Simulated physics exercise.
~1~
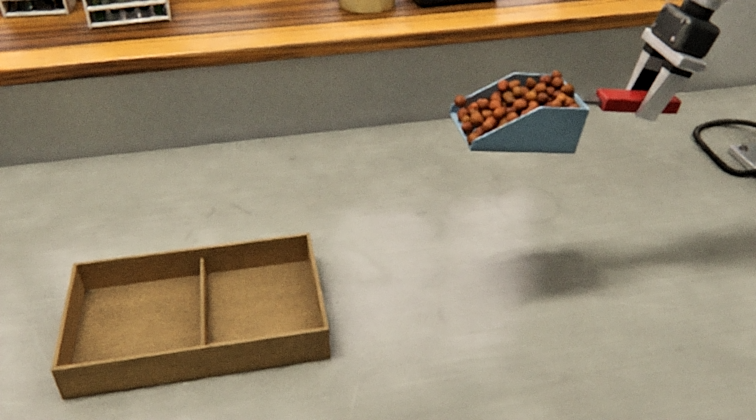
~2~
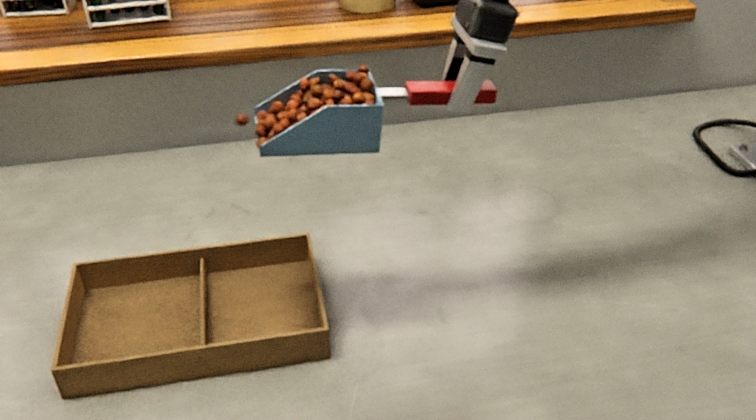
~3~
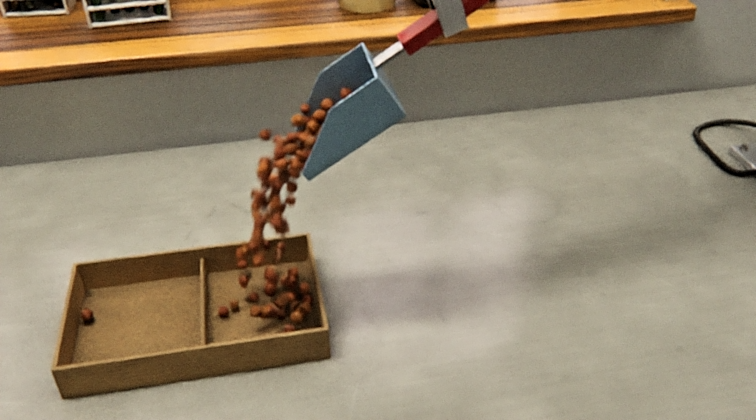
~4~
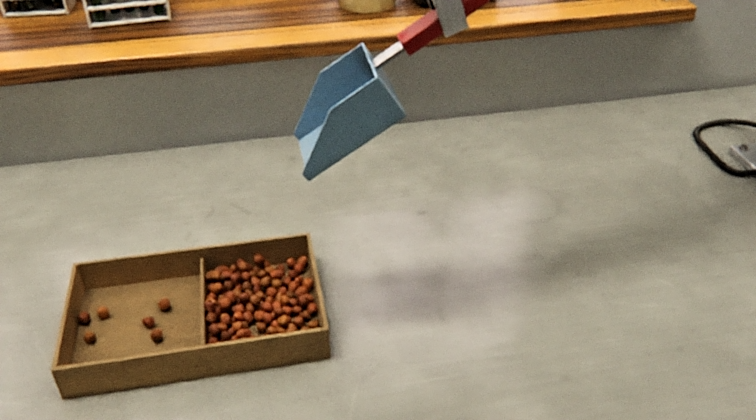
A robot arm moves a blue scoop left and tips hazelnuts into a divided tray.
